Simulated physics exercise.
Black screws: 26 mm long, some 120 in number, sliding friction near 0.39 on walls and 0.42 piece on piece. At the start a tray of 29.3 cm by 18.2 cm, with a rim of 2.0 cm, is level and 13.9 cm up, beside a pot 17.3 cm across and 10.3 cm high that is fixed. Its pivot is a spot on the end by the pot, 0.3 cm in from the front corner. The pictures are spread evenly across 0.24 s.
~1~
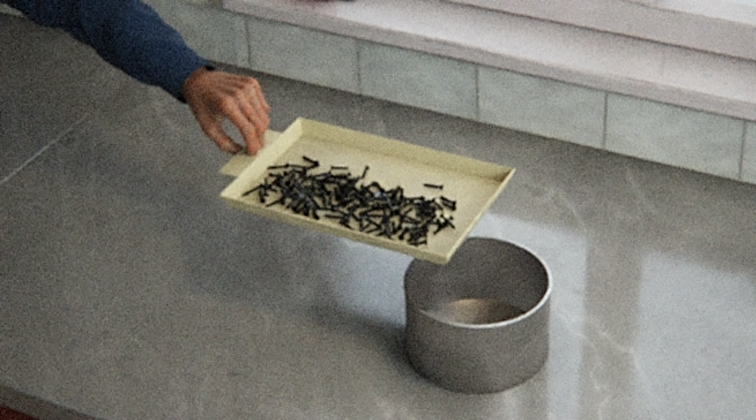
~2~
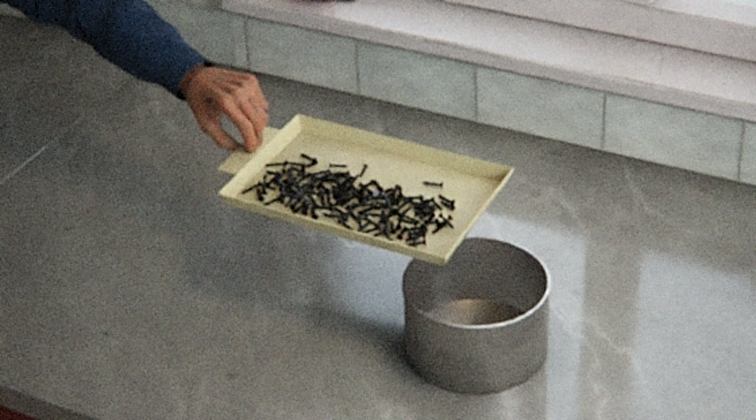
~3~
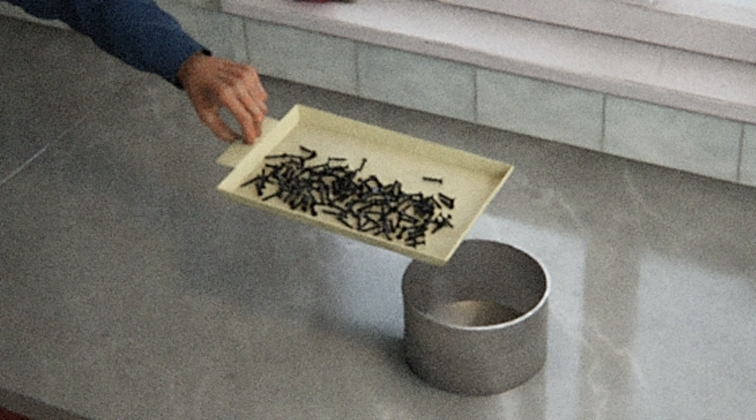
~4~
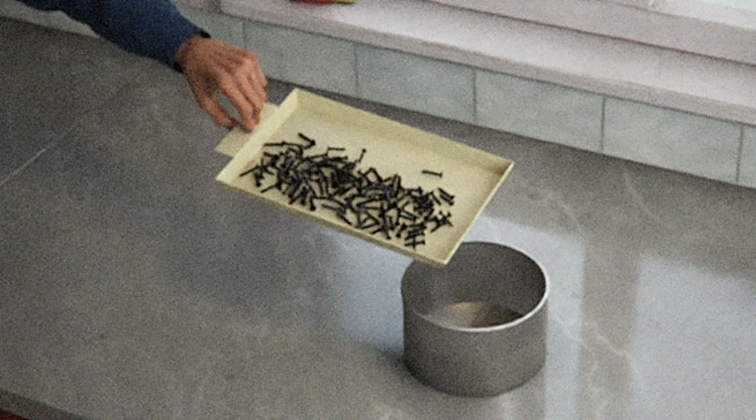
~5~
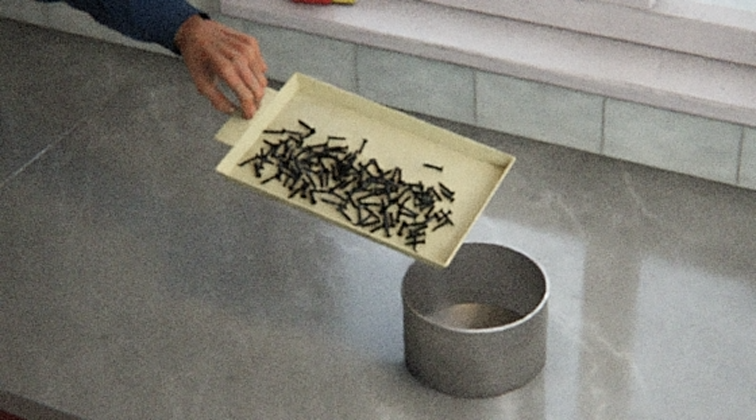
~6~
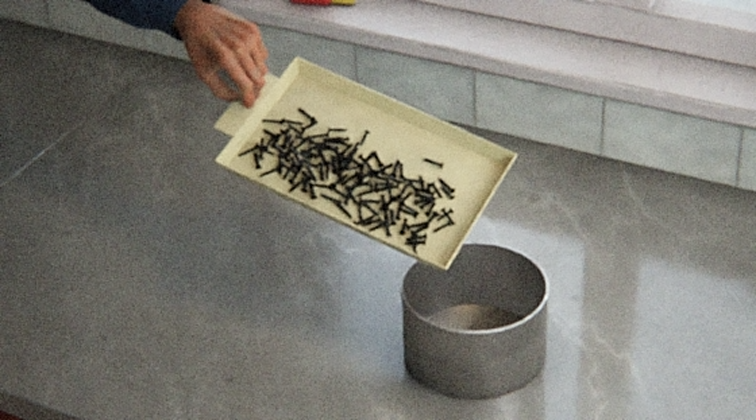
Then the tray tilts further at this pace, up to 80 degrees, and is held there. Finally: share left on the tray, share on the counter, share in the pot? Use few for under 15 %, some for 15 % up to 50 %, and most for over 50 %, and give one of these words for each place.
Left on the tray: Few, counter: Some, pot: Most.
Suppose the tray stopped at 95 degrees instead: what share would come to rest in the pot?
Roughly 80 %.
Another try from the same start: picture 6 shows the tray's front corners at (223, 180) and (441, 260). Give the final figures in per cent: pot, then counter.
Pot 45 % / counter 55 %.
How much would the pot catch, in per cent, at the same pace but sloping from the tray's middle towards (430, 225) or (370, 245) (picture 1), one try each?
Near 100 and 40 percent, in that order.
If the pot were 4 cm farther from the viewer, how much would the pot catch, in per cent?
10 per cent.
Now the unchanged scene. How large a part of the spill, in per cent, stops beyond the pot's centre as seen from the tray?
Share past the middle: Roughly 80 percent.
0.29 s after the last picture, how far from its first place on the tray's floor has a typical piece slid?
About 6 cm.
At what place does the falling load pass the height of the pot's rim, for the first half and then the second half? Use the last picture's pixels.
Roughly (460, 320) to start, and after that (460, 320).
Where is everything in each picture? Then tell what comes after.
Tray tilt 0 degrees, front corners at (228, 193) and (444, 251); middle of the pieces at (349, 202); pot at (477, 280), in the first frame.
Tray tilt 1 degrees, front corners at (227, 191) and (443, 252); middle of the pieces at (348, 201), in the second frame.
Tray tilt 4 degrees, front corners at (226, 186) and (442, 254), lowest corner right front; middle of the pieces at (347, 197), in the third frame.
Tray tilt 9 degrees, front corners at (224, 177) and (442, 256), lowest corner right front; middle of the pieces at (346, 190), in the fourth frame.
Tray tilt 14 degrees, front corners at (224, 167) and (443, 259), lowest corner right front; middle of the pieces at (347, 184), in the fifth frame.
Tray tilt 19 degrees, front corners at (224, 159) and (443, 261), lowest corner right front; middle of the pieces at (349, 179); pot at (474, 285), in the sixth frame.
Then, 0.29 s after the last picture, tilt 49 degrees; the tray holds 100 %, the pot 0 %.
Then, 0.49 s after the last picture, tilt 70 degrees; the tray holds 80 %, the pot 10 %.
Then, 0.80 s after the last picture, tilt 80 degrees; the tray holds 5 %, the pot 70 %.
In the end, tray 0 %, counter 25 %, pot 75 %.
